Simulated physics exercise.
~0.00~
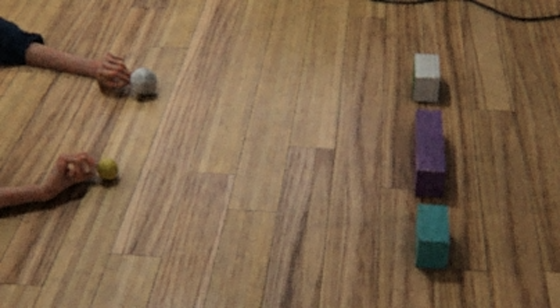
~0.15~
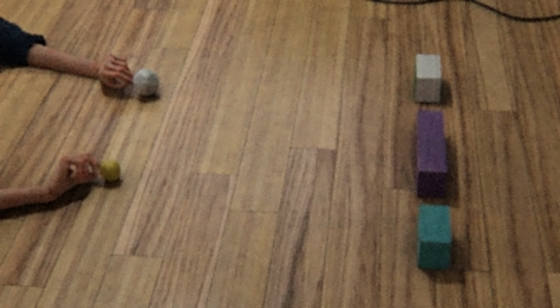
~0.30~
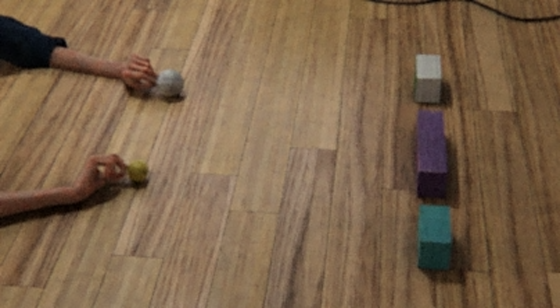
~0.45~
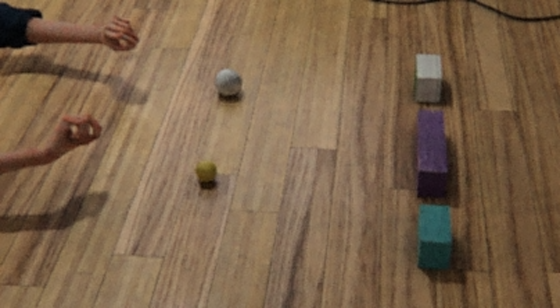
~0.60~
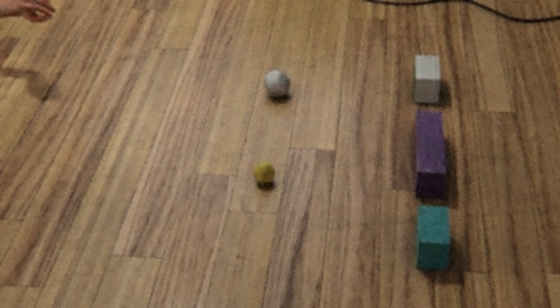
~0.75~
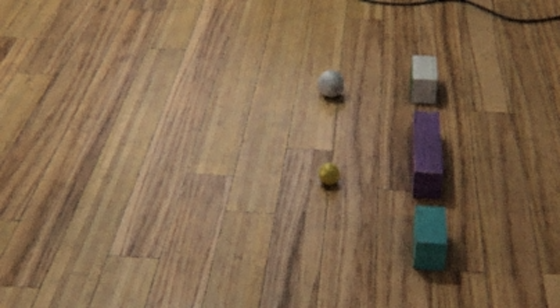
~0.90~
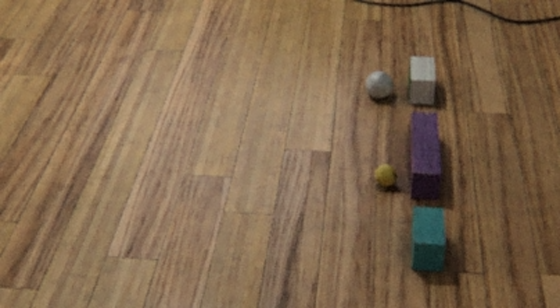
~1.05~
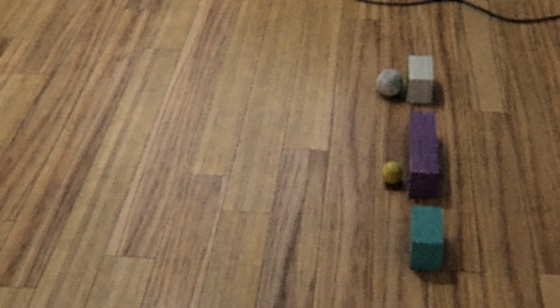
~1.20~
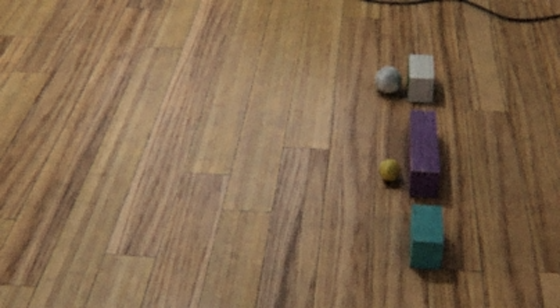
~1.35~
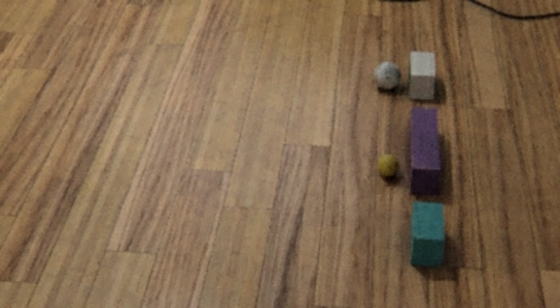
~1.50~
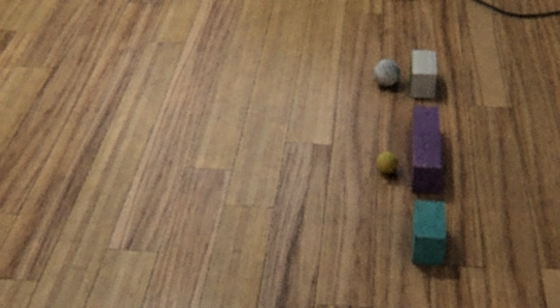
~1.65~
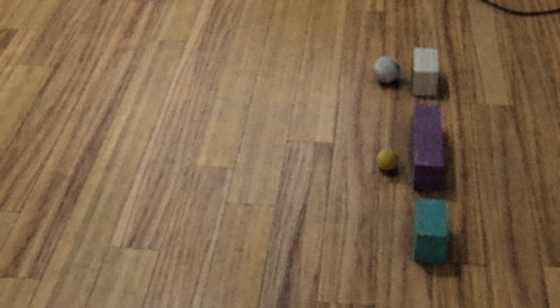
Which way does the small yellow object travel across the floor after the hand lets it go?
It rolls to the right, toward the column of blocks.
